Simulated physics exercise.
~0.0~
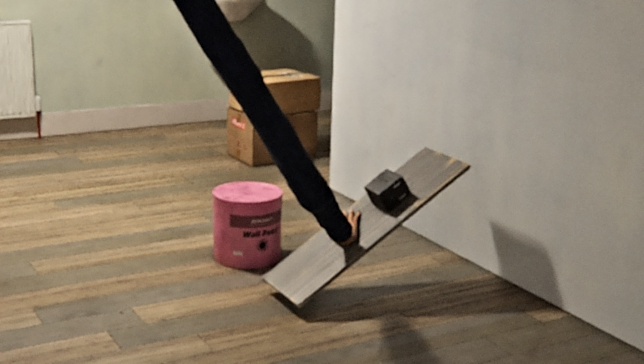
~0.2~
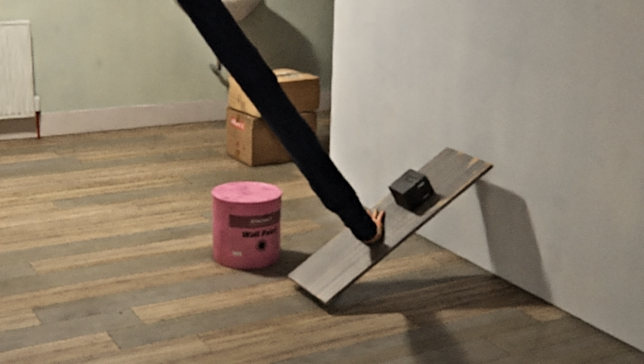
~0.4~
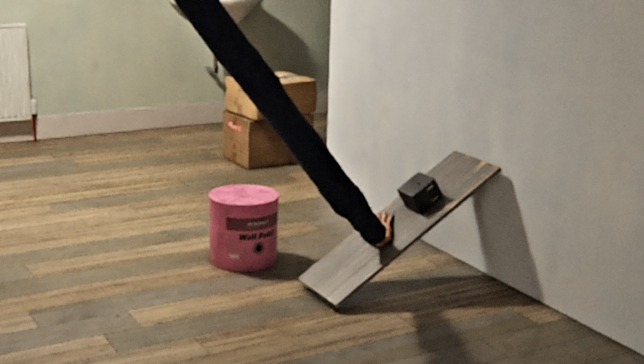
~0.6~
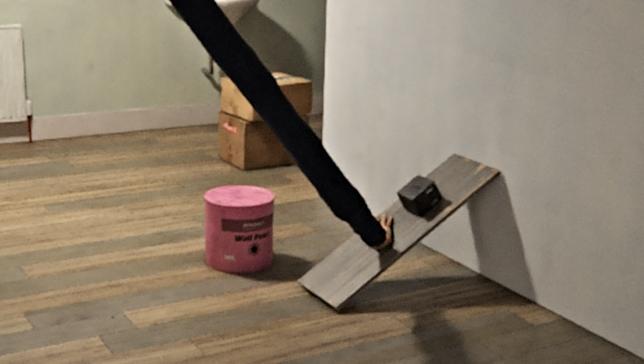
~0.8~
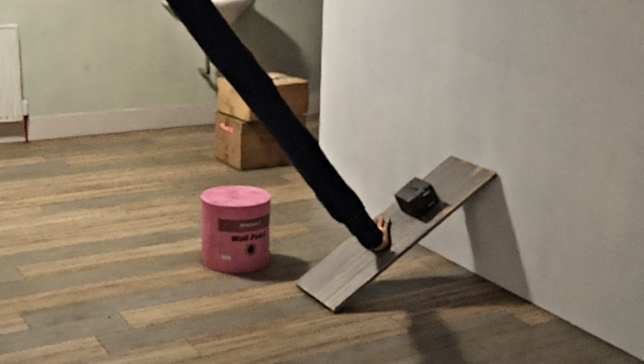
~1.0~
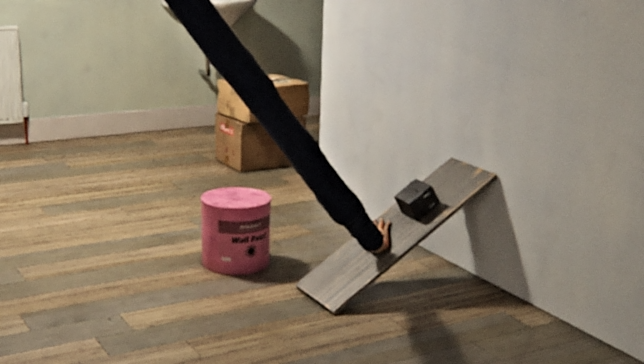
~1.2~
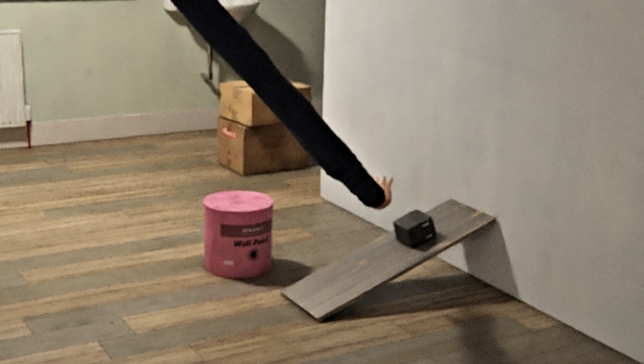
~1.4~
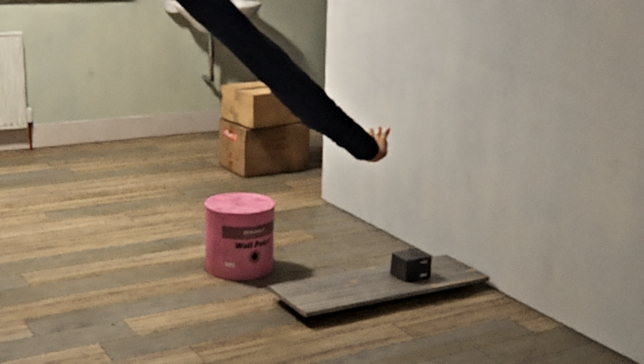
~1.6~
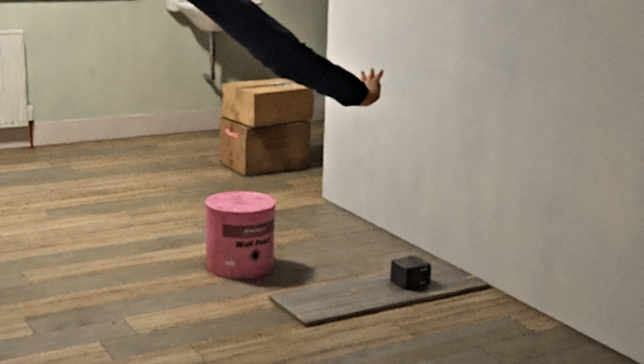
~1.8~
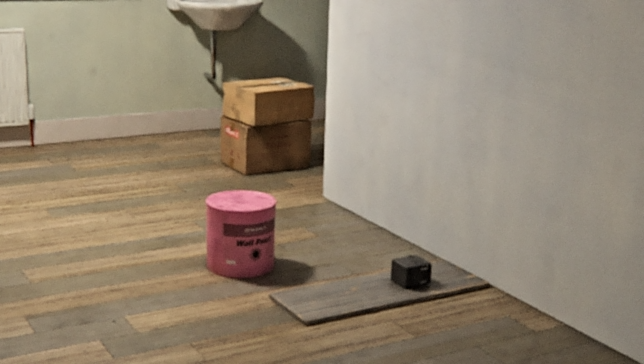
In a room with a wood-plank floor, seen from slightly above by a gently swaying camera, a pink pail stands near the middle, with two cardboard boxes and a sink behind it. A dark-sleeved arm reaches down and holds a tilted grey board with a small black block on it, shifting it right toward a pale wall. The hand holds the board leaning there, then opens and draws back. The board slips down, carrying the block, and drops flat. The arm leaves, and the board lies on the floor beside the wall, block still on top, the pail unmoved.
